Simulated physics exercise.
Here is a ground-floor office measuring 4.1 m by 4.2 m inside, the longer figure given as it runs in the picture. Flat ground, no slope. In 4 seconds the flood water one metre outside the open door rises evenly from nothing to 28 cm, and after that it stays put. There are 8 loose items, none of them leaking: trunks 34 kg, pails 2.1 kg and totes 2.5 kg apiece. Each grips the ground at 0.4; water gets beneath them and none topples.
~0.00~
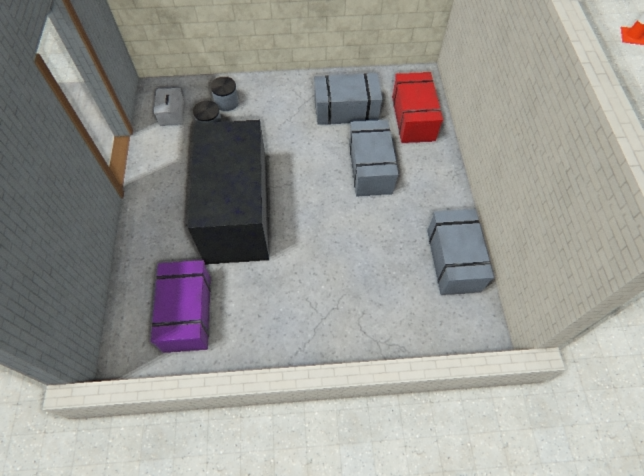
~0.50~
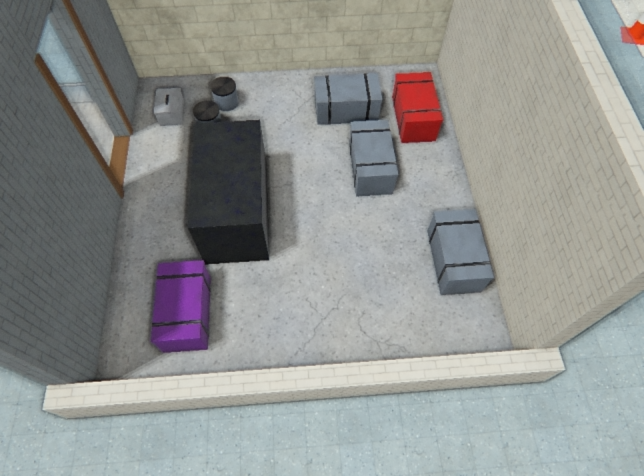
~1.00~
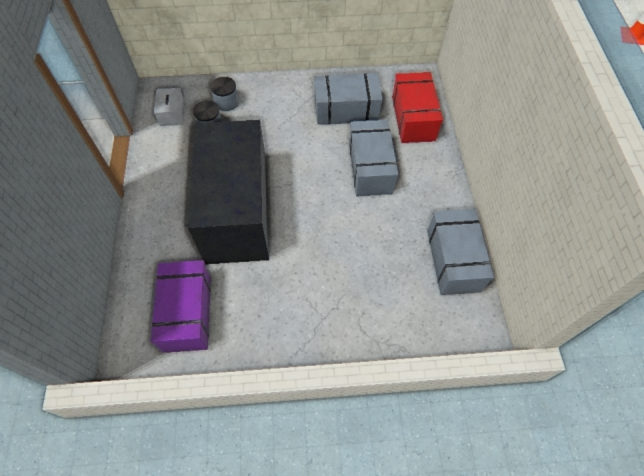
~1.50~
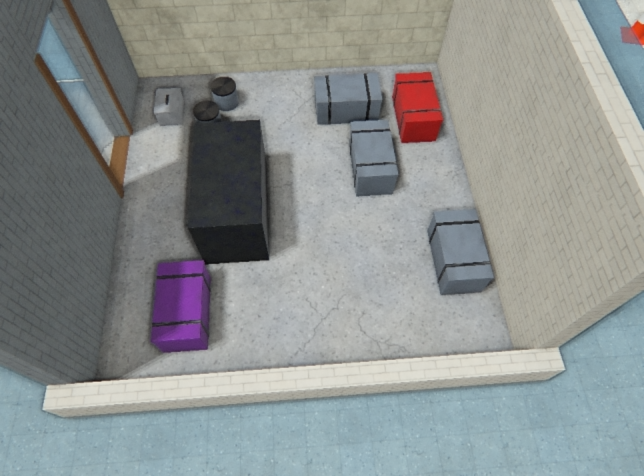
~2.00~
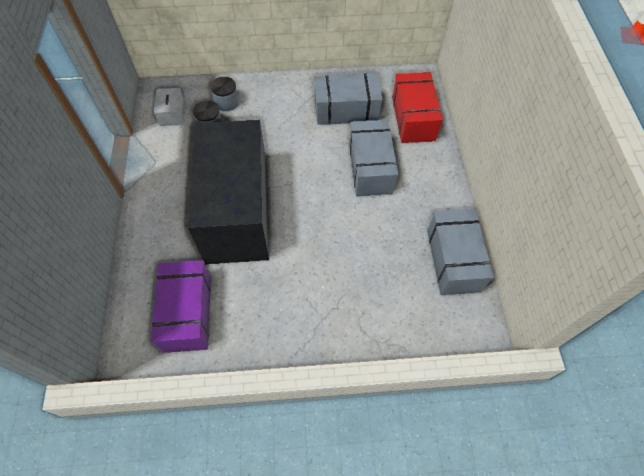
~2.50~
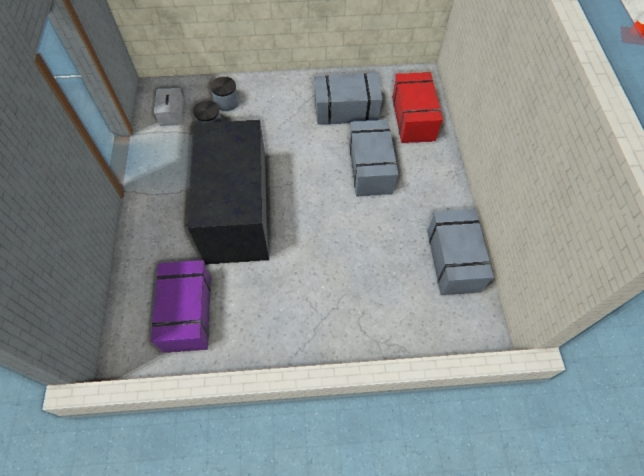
Water spread over the pale ground outside a walled room, then crept in through the doorway on the left toward the black block, while the purple and red trunks and everything else stayed still.
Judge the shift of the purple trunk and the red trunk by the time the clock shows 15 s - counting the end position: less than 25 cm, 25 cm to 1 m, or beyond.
As for the purple trunk, it moves somewhat; as for the red trunk, it goes far off.
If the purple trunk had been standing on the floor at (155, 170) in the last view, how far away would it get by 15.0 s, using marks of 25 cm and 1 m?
So it budges only slightly.
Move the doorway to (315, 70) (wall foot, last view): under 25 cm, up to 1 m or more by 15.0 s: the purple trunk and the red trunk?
The purple trunk winds up a long way off; as for the red trunk, it inches along a bit.
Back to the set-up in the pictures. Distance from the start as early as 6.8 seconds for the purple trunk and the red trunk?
I'd say about 0 and 0 centimetres.
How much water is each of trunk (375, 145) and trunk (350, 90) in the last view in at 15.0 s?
Some 11 cm at the first, some 13 cm at the second.
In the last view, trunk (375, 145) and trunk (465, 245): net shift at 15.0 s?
In turn: 30 cm, 150 cm.
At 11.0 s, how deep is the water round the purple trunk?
About 8 cm.
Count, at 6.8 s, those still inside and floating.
The number is 4.
After 3.5 s the purple trunk is near (178, 299), 0.0 m from its start, aground; the red trunk is near (419, 96), 0.0 m from its start, aground; 0 afloat.
After 6.8 s the purple trunk is near (178, 299), 0.0 m from its start, aground; the red trunk is near (420, 97), 0.0 m from its start, aground; 4 afloat.
After 11.0 s the purple trunk is near (179, 303), 0.0 m from its start, aground; the red trunk is near (451, 210), 1.7 m from its start, afloat; 6 afloat.
After 15.0 s the purple trunk is near (129, 318), 0.5 m from its start, afloat; the red trunk is near (366, 249), 2.3 m from its start, afloat; 8 afloat.
